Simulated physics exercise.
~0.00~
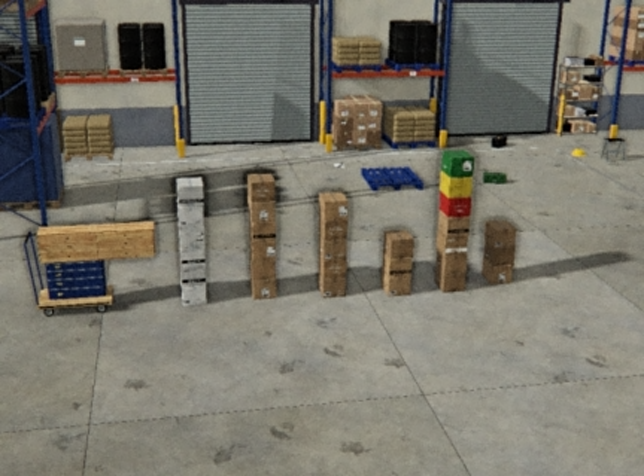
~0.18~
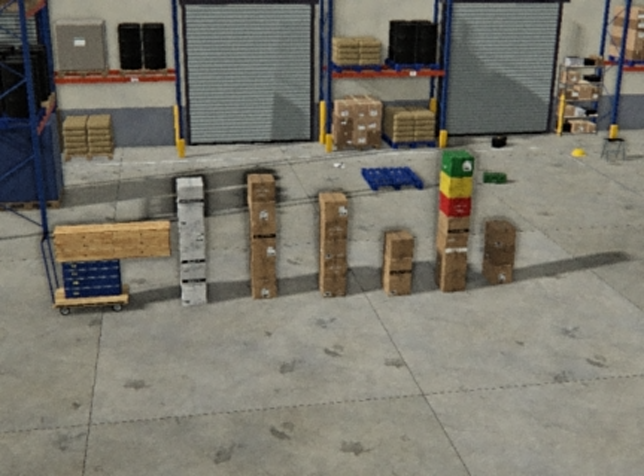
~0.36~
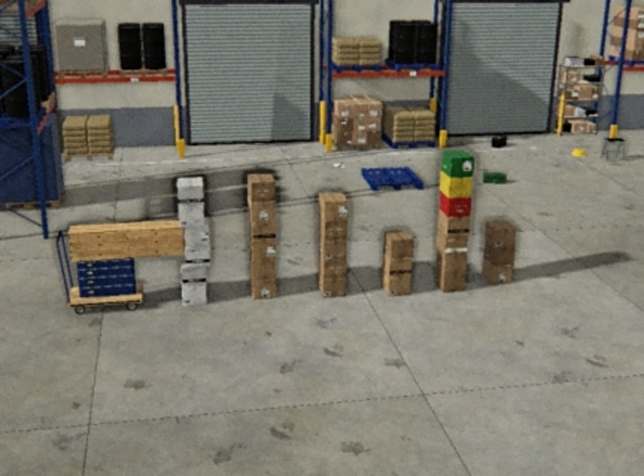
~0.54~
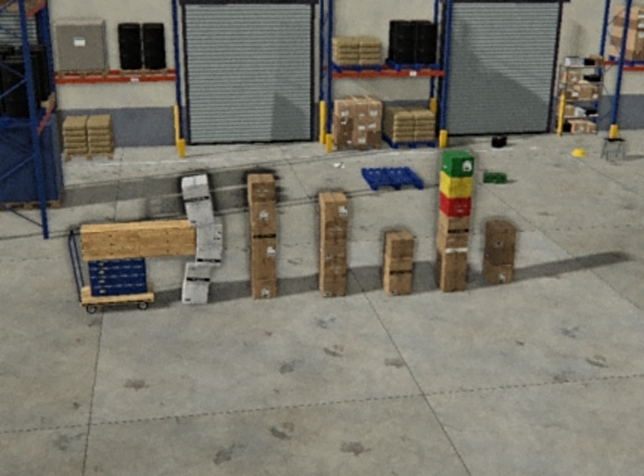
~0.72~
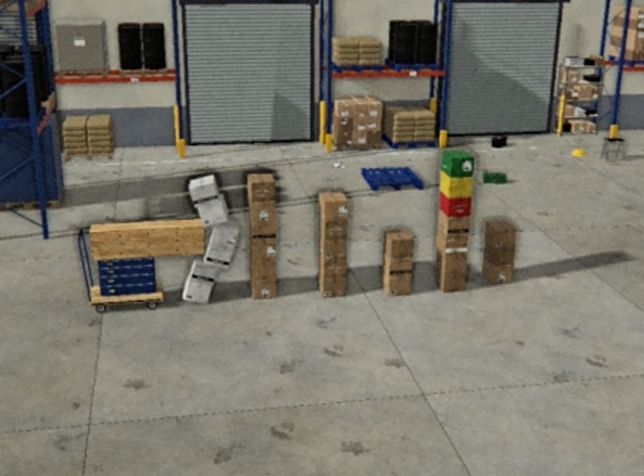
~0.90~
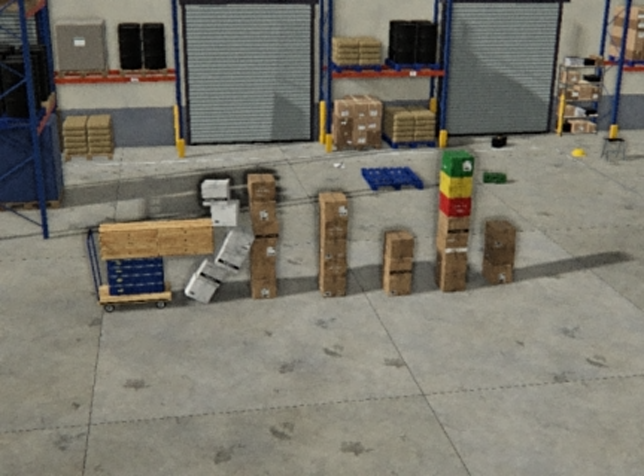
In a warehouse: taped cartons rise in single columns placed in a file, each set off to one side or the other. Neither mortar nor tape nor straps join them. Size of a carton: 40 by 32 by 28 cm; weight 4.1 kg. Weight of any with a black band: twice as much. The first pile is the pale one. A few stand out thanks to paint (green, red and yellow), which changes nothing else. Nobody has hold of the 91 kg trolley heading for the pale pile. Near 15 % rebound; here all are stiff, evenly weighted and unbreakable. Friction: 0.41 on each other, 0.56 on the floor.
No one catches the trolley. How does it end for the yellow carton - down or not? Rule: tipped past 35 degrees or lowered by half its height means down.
It ends down.
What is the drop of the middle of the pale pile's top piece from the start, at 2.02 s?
Roughly 40 cm.
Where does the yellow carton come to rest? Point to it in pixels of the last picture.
It finishes near pixel (579, 265) of the last picture.
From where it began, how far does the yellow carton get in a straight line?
It ends around 245 cm from its start.
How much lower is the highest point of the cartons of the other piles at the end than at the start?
By about 125 cm, start to end.
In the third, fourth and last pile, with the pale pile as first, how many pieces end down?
Counts - third: 5, fourth: 3, last: 3.
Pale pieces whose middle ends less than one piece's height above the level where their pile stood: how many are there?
Pale pieces counted: 2.
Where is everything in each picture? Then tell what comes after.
In the first picture (each place is the centre of the face we see best), load (150, 238) 33 cm short; yellow carton (461, 188); green carton (463, 168); red carton (460, 208); the others all in place.
Load (166, 237) 12 cm short; yellow carton (461, 188), in the second picture.
Load (180, 236) 6 cm in; yellow carton (461, 188), in the third picture.
Load (191, 235) 21 cm in, top of the pale pile leaning 7°; yellow carton (461, 188); the others all in place, in the fourth picture.
Load (201, 235) 33 cm in, top of the pale pile leaning 14°; yellow carton (461, 188); the others all in place, in the fifth picture.
Load (209, 235) 45 cm in, top of the pale pile leaning 7°; yellow carton (461, 188); green carton (463, 168); red carton (460, 208); one has shifted, in the sixth picture.
By 2.02 s, 6 of the pale pile down; 6 of the 24 other cartons down; yellow carton unmoved.
By 3.82 s, 6 of the pale pile down; 14 of the 24 other cartons down; yellow carton tilted 24°; green carton tilted 24°, 11 cm lower.
When it is over (5.4 s), 6 of the pale pile down; 24 of the 24 other cartons down; yellow carton on its side; green carton upside down; red carton on its side. In pixels of the last frame, middles, yellow carton near (579, 265), green carton near (608, 262).
